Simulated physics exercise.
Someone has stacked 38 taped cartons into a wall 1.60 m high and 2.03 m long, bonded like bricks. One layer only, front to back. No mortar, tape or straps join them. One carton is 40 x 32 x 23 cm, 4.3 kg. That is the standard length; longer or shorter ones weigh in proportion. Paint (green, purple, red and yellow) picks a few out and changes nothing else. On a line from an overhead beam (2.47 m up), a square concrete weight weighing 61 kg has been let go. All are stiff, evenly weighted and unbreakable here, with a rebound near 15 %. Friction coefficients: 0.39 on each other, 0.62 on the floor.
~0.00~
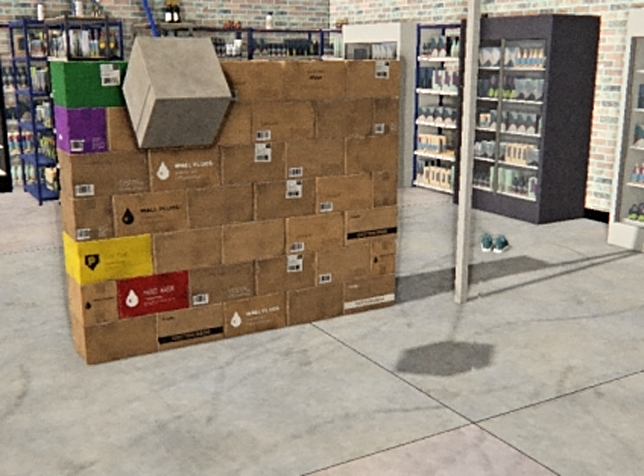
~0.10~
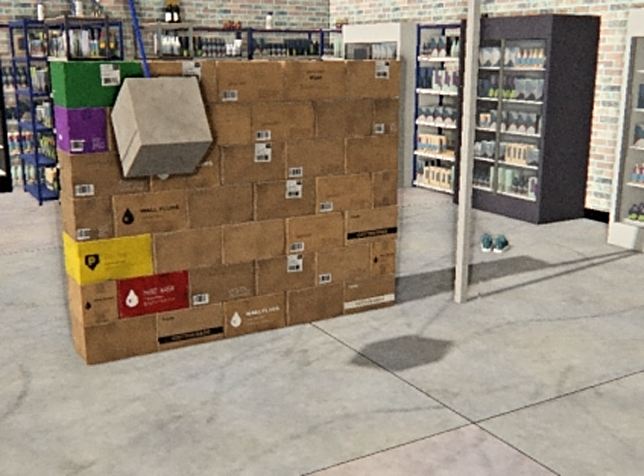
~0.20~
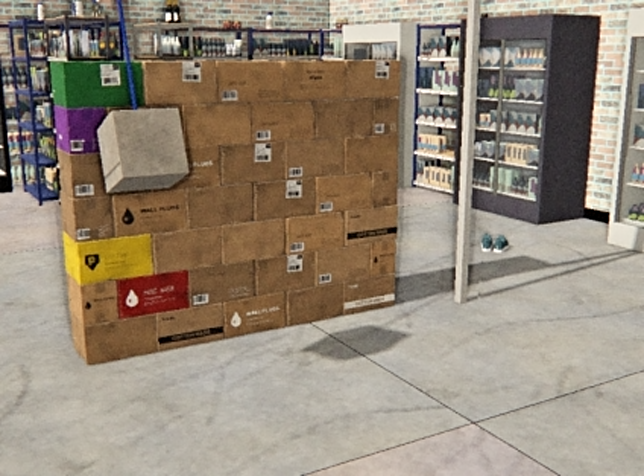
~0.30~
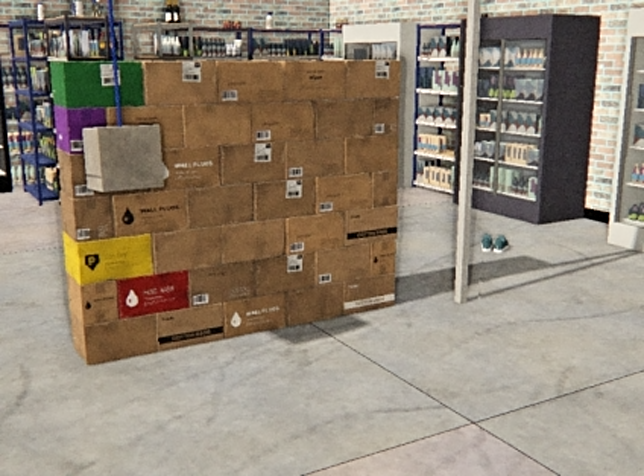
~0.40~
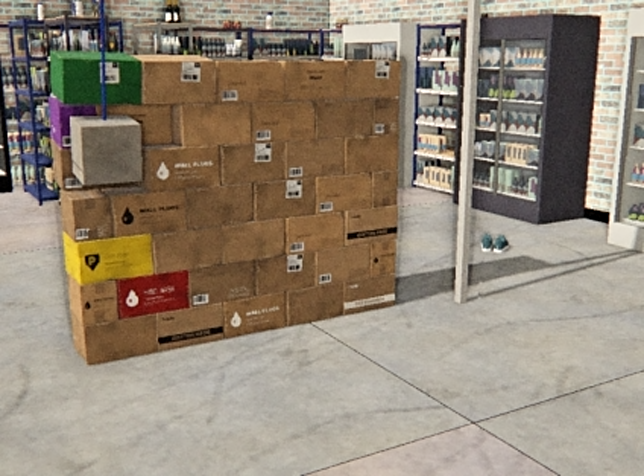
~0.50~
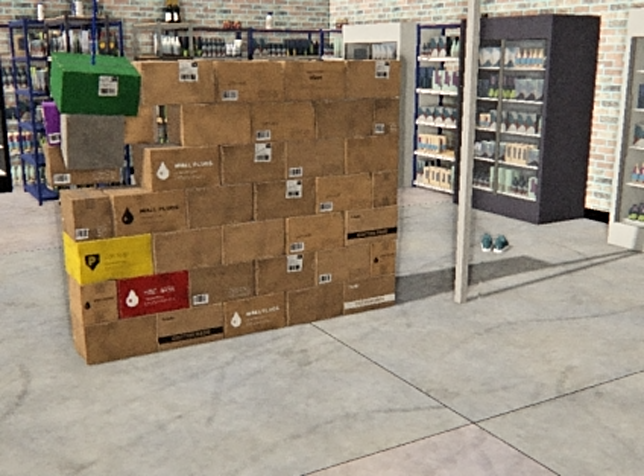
In a store-like room with a pale concrete floor, brick walls and stocked shelves behind, a still camera looks from slightly above at a wall of brown cartons. A grey block hangs on a blue line before its left end, near a green carton above a purple one, with yellow and red cartons lower down. The block swings down and leftward into the wall's upper left, shoving several cartons and tilting the green one.
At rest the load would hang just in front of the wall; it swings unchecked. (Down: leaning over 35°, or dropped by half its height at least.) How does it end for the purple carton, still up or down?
That carton falls.
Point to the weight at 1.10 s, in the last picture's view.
Near (71, 87).
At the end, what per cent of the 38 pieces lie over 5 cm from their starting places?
It is 25 per cent.
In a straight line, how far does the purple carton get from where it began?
About 300 cm.
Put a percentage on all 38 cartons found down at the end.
Near 15 per cent.
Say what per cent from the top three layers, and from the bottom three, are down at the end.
Top 30, bottom 0 per cent.
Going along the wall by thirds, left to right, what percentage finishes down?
In per cent: Left 40, middle 0, right 0.
By 0.68 s, line 35° past plumb; 4 of the 38 cartons down; purple carton tilted 17°, 30 cm lower; green carton tilted 52°.
By 1.10 s, line 39° past plumb; 5 of the 38 cartons down; purple carton tilted 65°, 1.04 m lower; green carton tilted 67°, 43 cm lower.
By 1.54 s, line 12° past plumb; 6 of the 38 cartons down; purple carton on its side; green carton tilted 59°, 75 cm lower.
By 2.38 s, line 32° before plumb; 6 of the 38 cartons down; purple carton on its side; green carton upside down.
When it is over (3.7 s), line 22° past plumb; 6 of the 38 cartons down; purple carton on its side; green carton upside down; yellow carton moved 42 mm. In pixels of the last frame, middles, purple carton near (21, 236), green carton near (40, 309).
